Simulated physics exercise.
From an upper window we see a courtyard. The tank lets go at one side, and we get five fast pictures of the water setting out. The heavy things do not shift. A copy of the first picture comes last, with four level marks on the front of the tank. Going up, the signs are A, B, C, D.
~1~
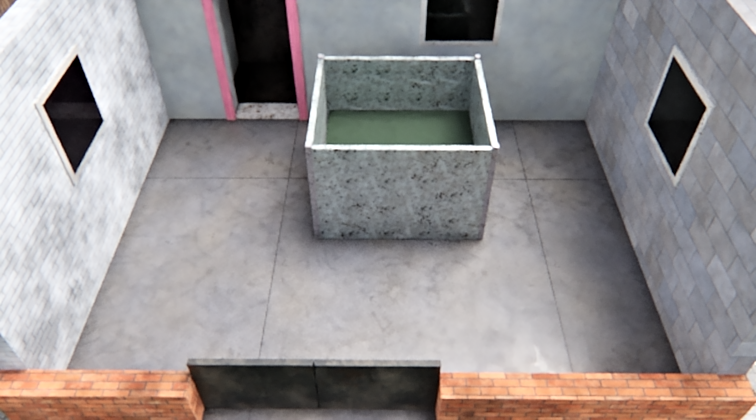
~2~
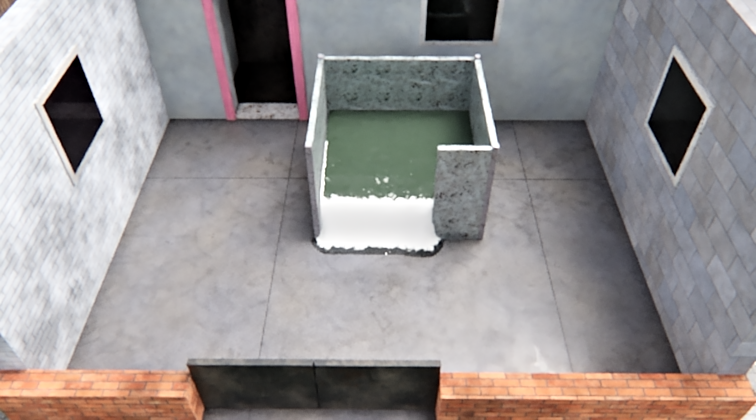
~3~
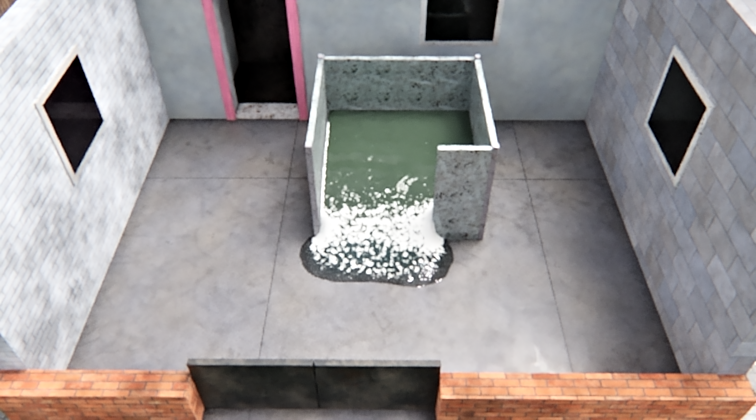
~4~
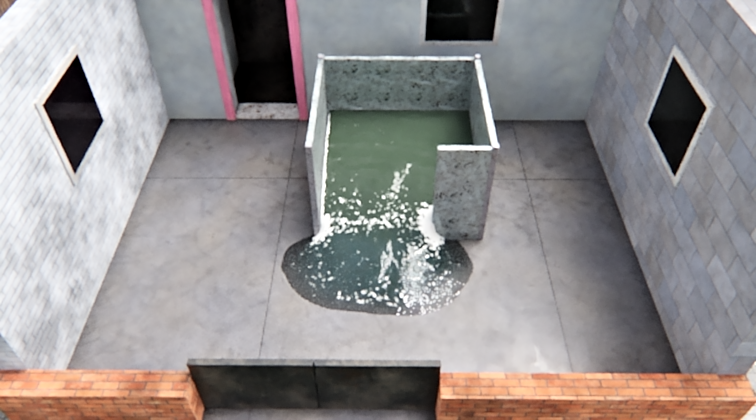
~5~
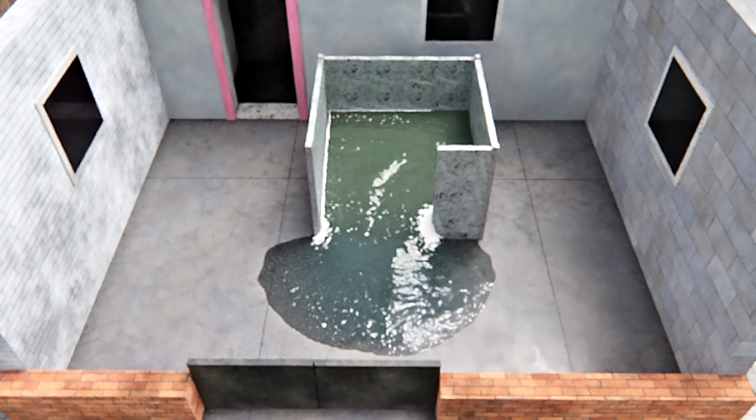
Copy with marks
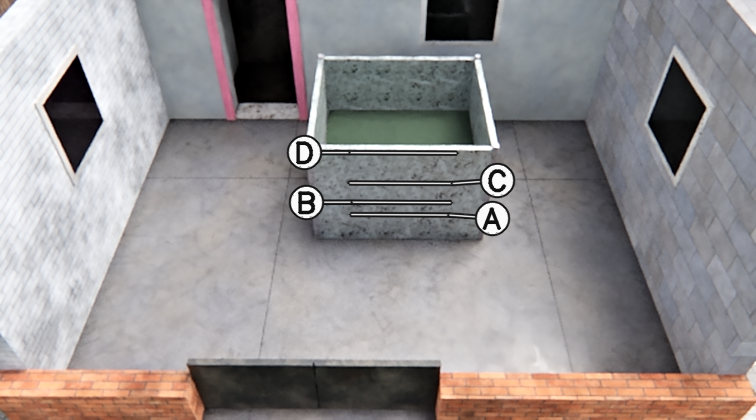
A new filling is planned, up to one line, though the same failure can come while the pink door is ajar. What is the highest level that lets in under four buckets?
Line B just does it.
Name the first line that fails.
The answer is C.
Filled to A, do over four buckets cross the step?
No, that is safe.
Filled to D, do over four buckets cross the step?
Yes, that goes wrong.
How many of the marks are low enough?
Two of the four.
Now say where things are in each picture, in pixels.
Water in the tank at rest, its middle at (399, 150); foot of the pink doorway at (268, 119); shut gate at (316, 369).
Water covers 1 % of the ground and shows as far out as (436, 244).
Water covers 4 % of the ground and shows as far out as (438, 269).
Water covers 8 % of the ground and shows as far out as (446, 296).
Water covers 13 % of the ground and shows as far out as (448, 319).
On the marked copy, A at (400, 214); B at (400, 202); C at (401, 183); D at (402, 152); from the bottom up A, B, C, D.
If A is chosen, nothing gets over.
If B is chosen, a bucket or two gets in.
If C is chosen, about 11 bucketfuls get in.
If D is chosen, dozens of bucketfuls pour in.
